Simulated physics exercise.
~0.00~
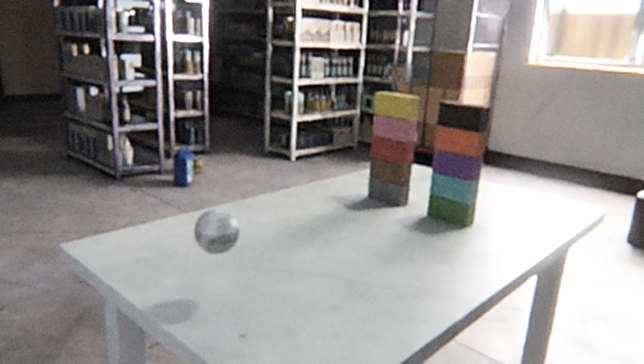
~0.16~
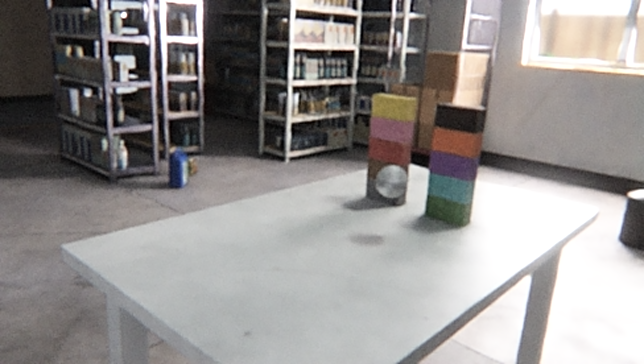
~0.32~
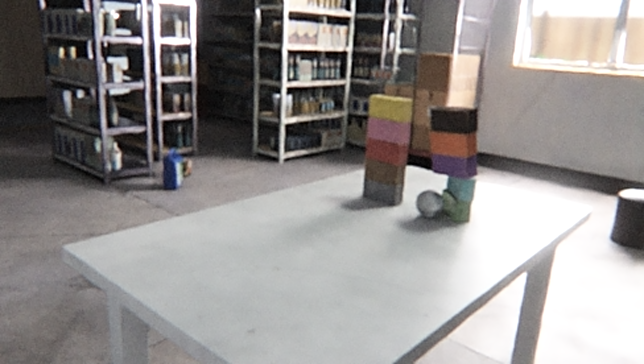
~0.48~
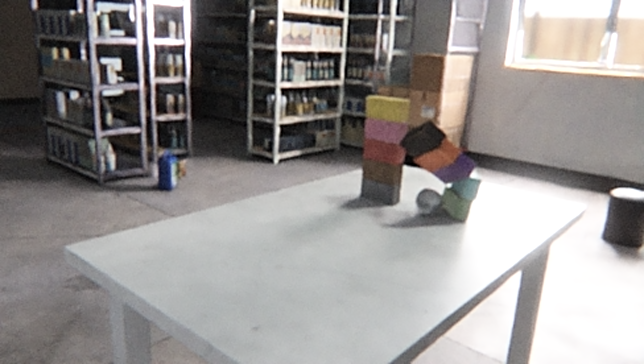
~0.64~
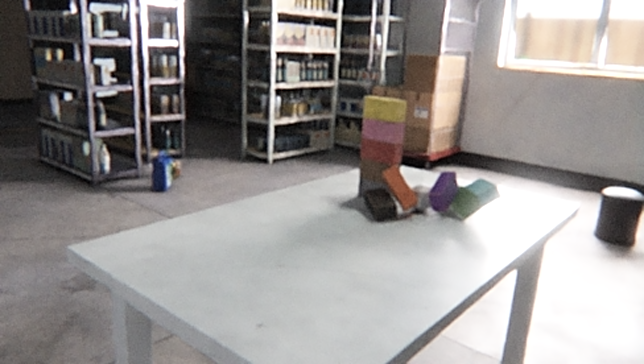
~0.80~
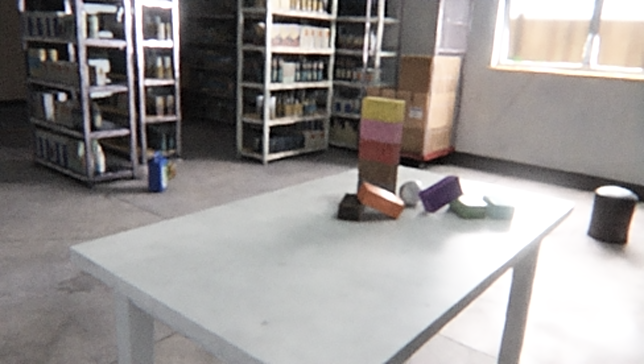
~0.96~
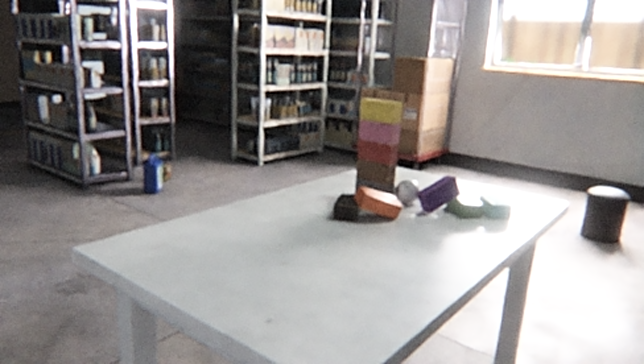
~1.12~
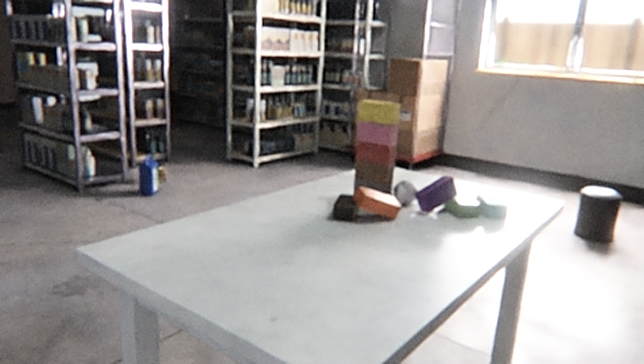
At first, a pale ball hangs above a white table in a dim storeroom, with two stacks of coloured blocks standing toward the far right. The ball flies right, passes in front of the left stack and reaches the lower part of the right one. That stack buckles, and its black, orange and purple blocks tilt left together before tumbling down. The turquoise and green blocks tip over to the right. At the end, the fallen blocks lie scattered with the purple one leaning near the ball, while the left stack still stands, yellow on top.
